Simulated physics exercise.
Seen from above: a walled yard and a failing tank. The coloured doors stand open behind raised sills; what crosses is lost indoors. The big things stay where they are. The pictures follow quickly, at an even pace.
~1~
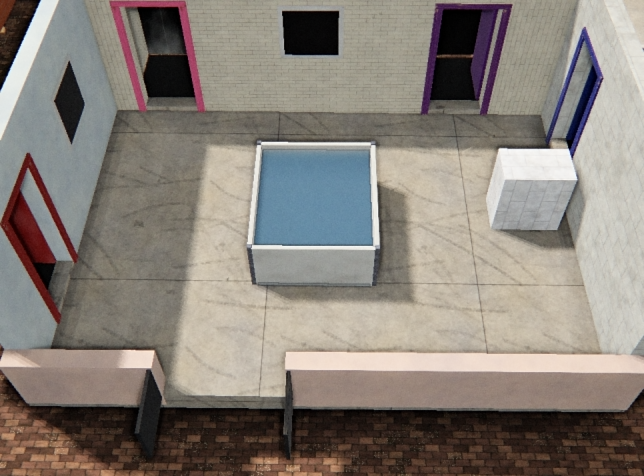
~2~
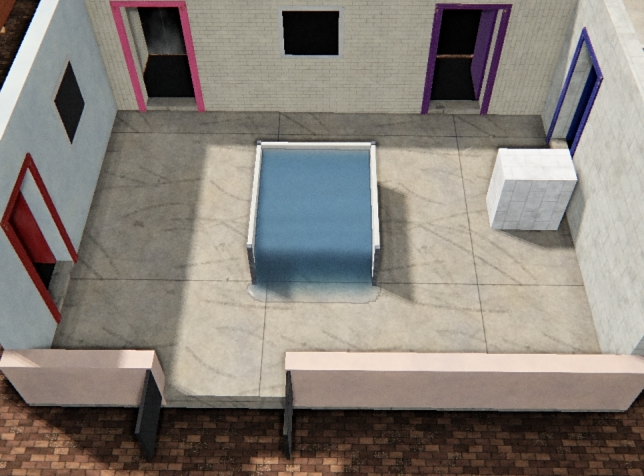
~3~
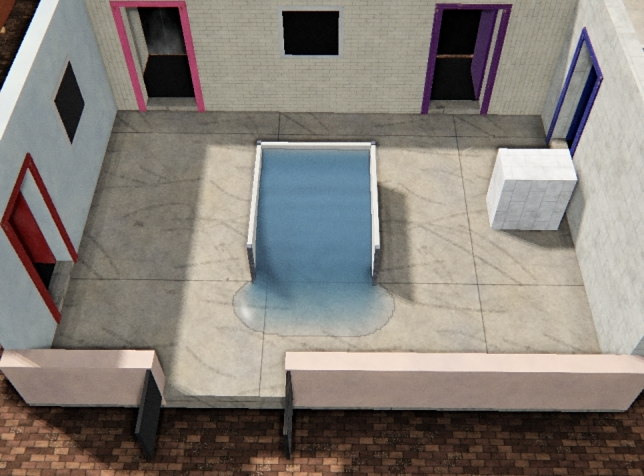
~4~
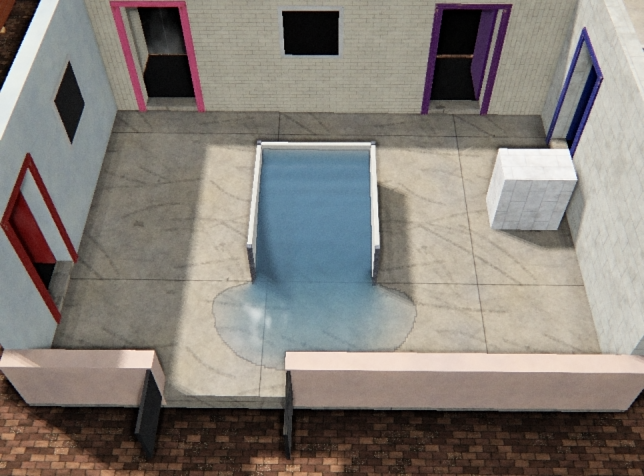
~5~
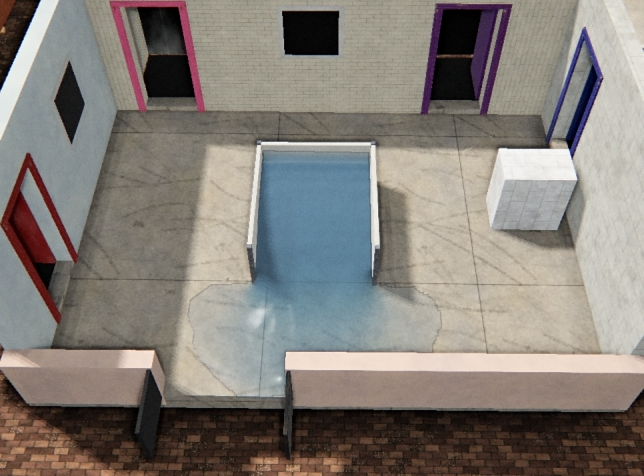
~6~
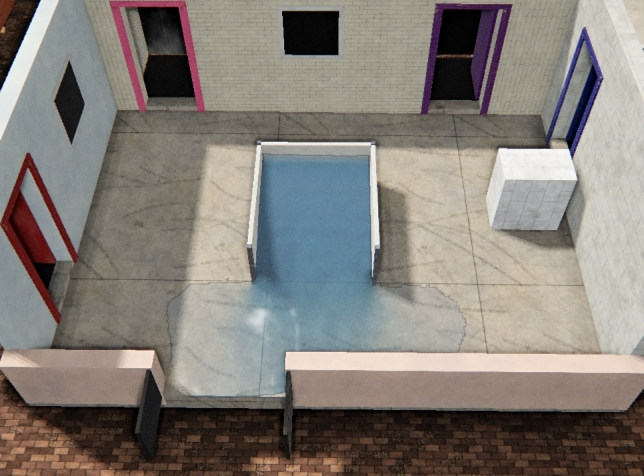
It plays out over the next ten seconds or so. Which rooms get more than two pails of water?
One by one: The red door admits no more than that; the purple door admits no more than that; the pink door admits no more than that; the blue door admits no more than that.
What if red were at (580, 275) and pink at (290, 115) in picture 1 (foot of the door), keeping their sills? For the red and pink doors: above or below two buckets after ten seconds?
Then: The red one passes that mark; the pink one keeps below it.
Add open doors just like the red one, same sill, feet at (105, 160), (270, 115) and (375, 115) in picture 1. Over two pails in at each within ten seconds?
In that order: Holds, keeps below it, holds.
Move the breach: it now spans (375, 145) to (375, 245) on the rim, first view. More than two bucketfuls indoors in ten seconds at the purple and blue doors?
Then: The purple door goes over, the blue door floods.
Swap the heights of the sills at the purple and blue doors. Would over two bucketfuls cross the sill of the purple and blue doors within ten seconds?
The purple one holds; the blue one takes less.
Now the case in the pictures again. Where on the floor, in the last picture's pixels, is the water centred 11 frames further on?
Near (350, 301).
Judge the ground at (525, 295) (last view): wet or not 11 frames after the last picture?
There: Covered.
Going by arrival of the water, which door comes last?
Last comes the pink one.
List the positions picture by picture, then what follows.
Still water in the open tank at (315, 196), in the first picture.
Water pours out at (314, 269) and has run to (254, 293), in the second picture.
Water pours out at (314, 272) and has run to (244, 315), in the third picture.
Water pours out at (314, 273) and has run to a hidden place, in the fourth picture.
Water pours out at (314, 274) and has run to a hidden place, in the fifth picture.
The front is at a hidden place, out from the gap at (314, 274), in the sixth picture.
A moment on, water covers 20 % of the floor; the red door not reached, the purple door not reached, the pink door not reached, the blue door not reached.
Next, water covers 30 % of the floor; the red door not reached, the purple door not reached, the pink door not reached, the blue door not reached.
Then, water covers 40 % of the floor; the red door wet at the sill, nothing in, the purple door not reached, the pink door not reached, the blue door wet at the sill, nothing in.
Later, water covers 70 % of the floor; the red door wet at the sill, nothing in, the purple door wet at the sill, nothing in, the pink door not reached, the blue door wet at the sill, nothing in.
In the end, water covers 85 % of the floor; the red door wet at the sill, nothing in, the purple door wet at the sill, nothing in, the pink door wet at the sill, nothing in, the blue door wet at the sill, nothing in.
